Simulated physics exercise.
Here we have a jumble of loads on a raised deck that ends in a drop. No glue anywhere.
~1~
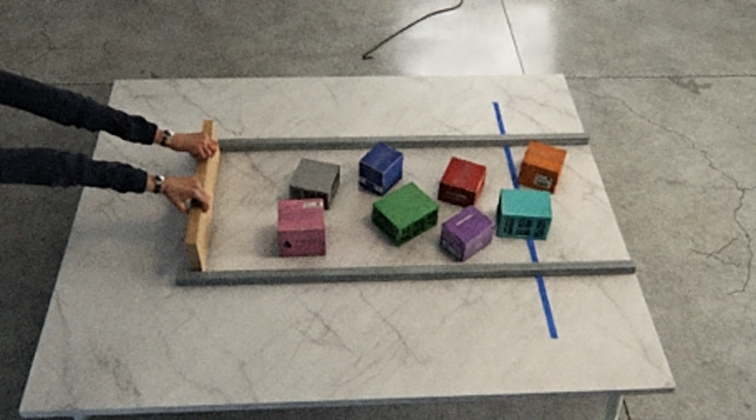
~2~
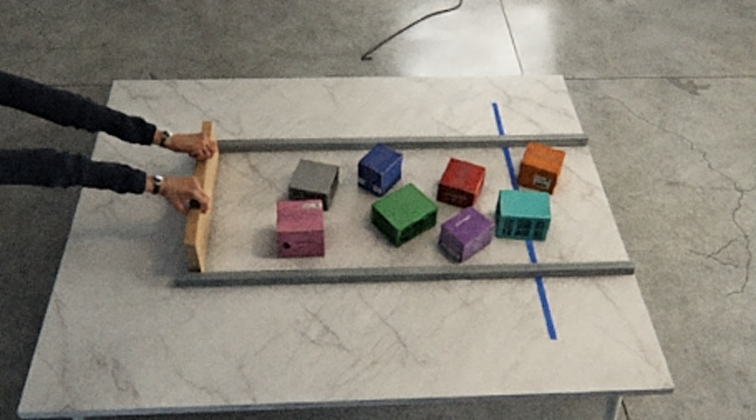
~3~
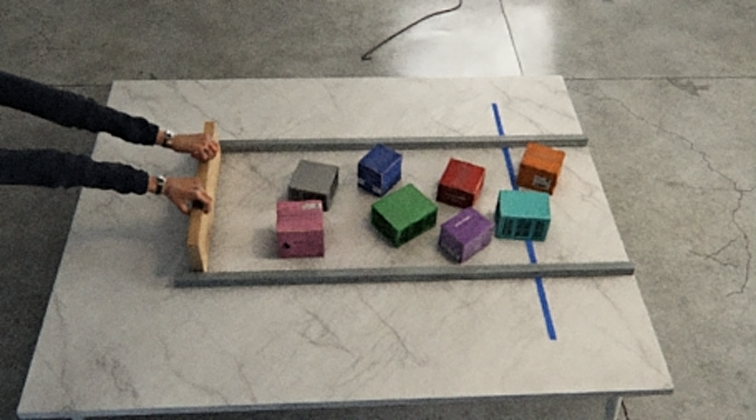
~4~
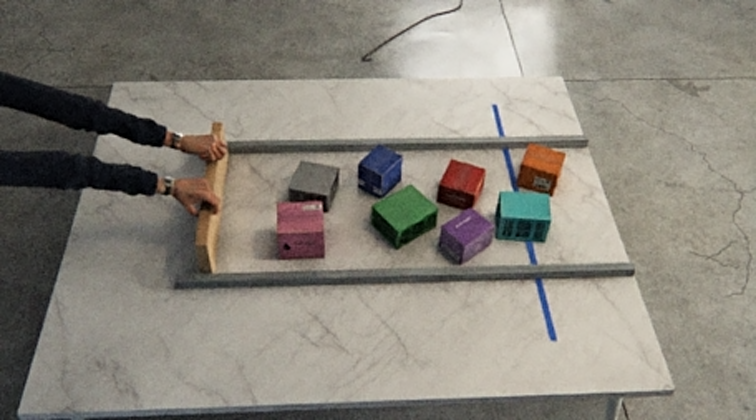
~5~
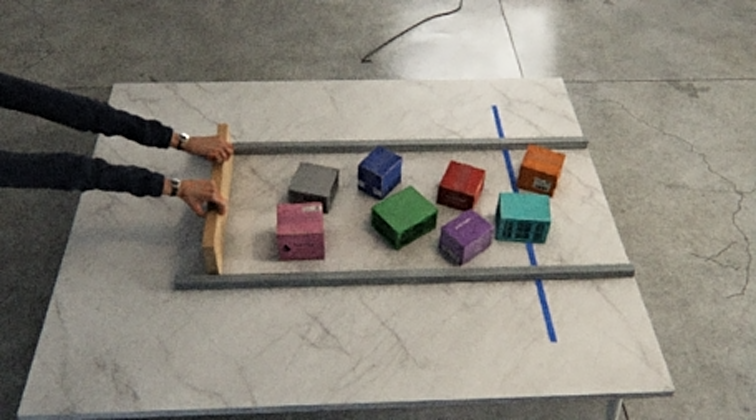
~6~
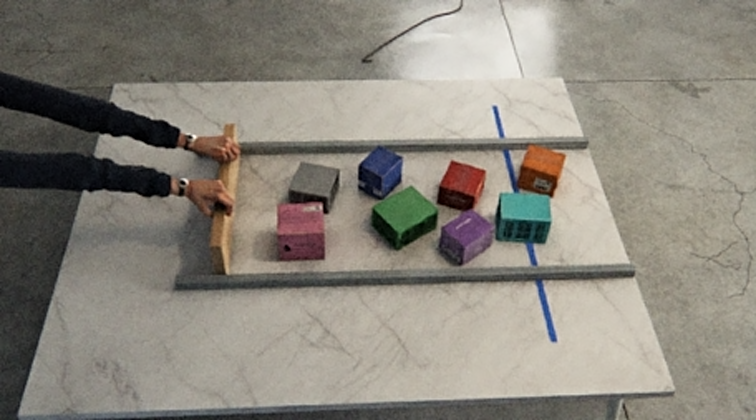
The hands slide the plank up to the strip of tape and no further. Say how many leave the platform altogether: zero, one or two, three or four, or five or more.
The number that fall off is one or two.
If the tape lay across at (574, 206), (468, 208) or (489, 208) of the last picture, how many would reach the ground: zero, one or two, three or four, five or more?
One after another: More than four; none; one to two.
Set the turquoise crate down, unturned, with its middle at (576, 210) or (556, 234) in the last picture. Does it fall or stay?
The turquoise crate goes over; tumbles off.
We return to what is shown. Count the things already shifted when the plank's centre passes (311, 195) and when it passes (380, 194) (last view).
The counts are 2 and 5.
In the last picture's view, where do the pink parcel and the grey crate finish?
The pink parcel at (554, 227), the grey crate at (536, 179).
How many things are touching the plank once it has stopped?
That makes 2.
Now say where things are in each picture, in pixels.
In the first picture, orange parcel (542, 167); turquoise crate (524, 214); red box (463, 183); plank (204, 194); tape (521, 203).
In the second picture, turquoise crate (522, 215); grey crate (314, 185).
In the third picture, red box (461, 184); purple box (466, 235).
In the fourth picture, orange parcel (541, 170); blue box (380, 172).
In the fifth picture, turquoise crate (522, 218); green crate (404, 218).
In the sixth picture, orange parcel (541, 171); turquoise crate (523, 218); red box (462, 187); plank (226, 197); tape (520, 207).
Soon after, none off yet; orange parcel at rest near (541, 171); turquoise crate at rest near (523, 218); red box at rest near (462, 187).
After that, none off yet; orange parcel displaced a little near (550, 171); turquoise crate displaced a little near (535, 217); red box displaced about its own width near (509, 176).
In the end, the number that fall off is one or two; gone, orange parcel.
